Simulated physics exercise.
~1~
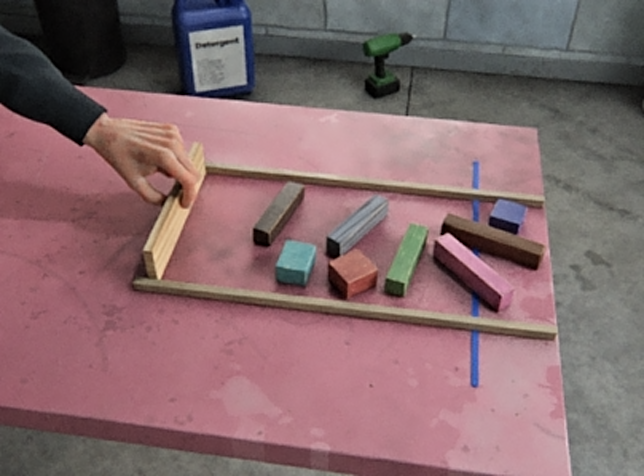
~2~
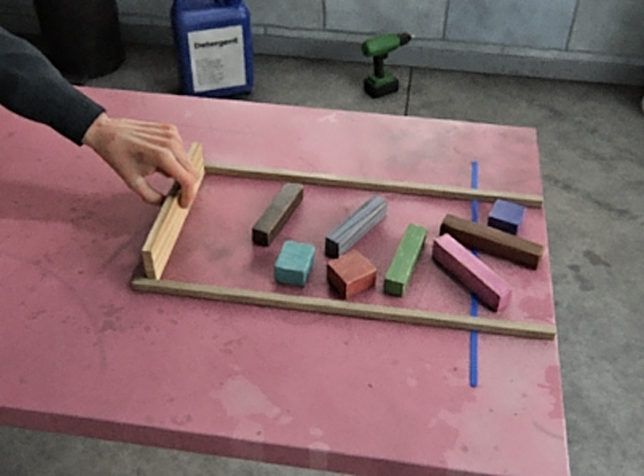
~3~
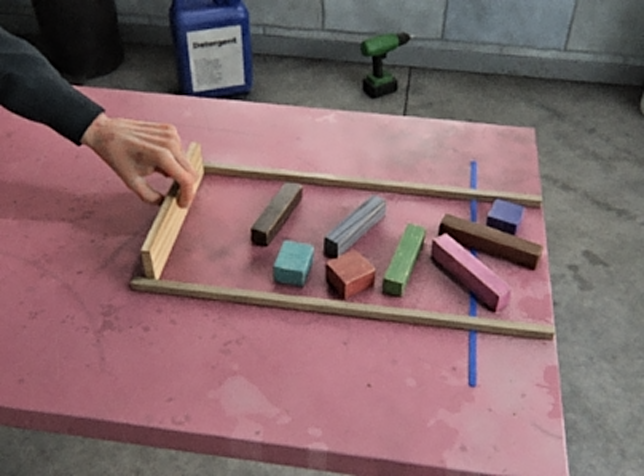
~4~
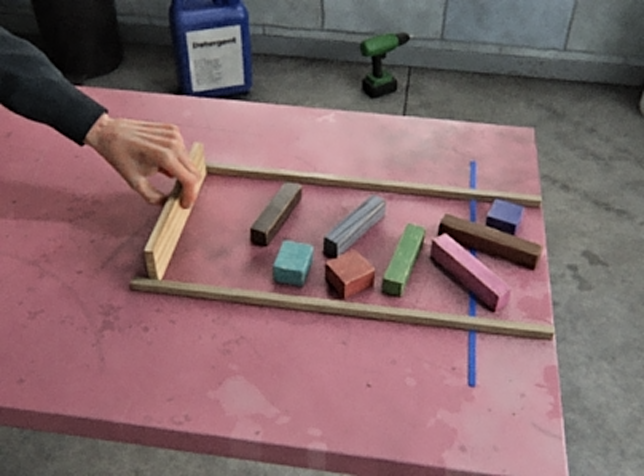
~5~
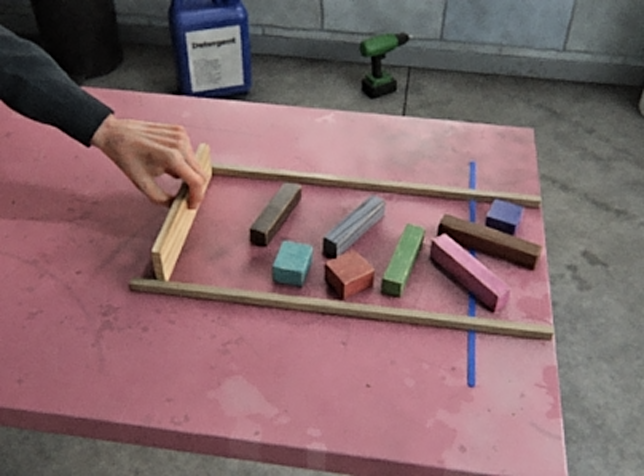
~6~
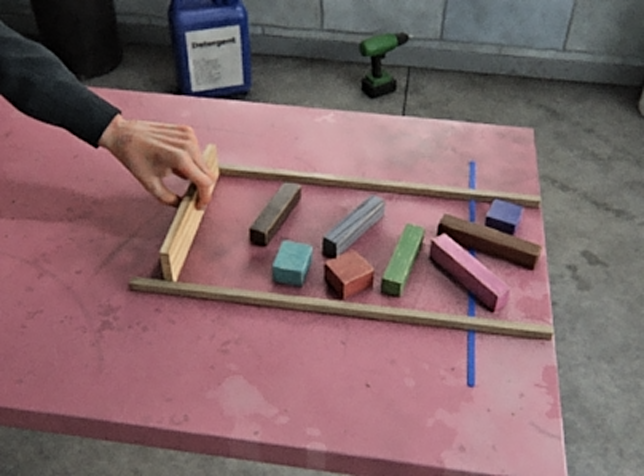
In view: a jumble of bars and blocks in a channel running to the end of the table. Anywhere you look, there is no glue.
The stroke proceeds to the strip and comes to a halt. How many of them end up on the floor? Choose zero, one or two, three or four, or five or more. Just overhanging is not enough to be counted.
One or two.
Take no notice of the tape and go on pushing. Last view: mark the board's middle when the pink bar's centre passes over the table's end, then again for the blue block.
Roughly (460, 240); roughly (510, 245).
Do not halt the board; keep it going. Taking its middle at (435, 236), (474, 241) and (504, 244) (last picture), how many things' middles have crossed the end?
Respectively, 0, 2 and 4.
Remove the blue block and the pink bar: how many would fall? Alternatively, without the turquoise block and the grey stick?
Count: 1 (first case); 0 (second).
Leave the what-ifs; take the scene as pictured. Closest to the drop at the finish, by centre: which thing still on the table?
Green bar.
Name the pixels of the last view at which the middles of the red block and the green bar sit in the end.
Red block at (525, 307), green bar at (542, 276).
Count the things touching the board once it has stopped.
The count in contact is 2.
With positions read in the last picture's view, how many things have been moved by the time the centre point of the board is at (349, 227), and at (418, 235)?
Answer - first 5, then 7.
Soon after, none off yet; blue block at rest near (504, 218); brown stick at rest near (488, 241); pink bar at rest near (468, 271).
Then, none off yet; blue block at rest near (504, 218); brown stick at rest near (488, 241); pink bar moving near (478, 269).
At rest, the number that fall off is one or two; fallen, pink bar and brown stick.
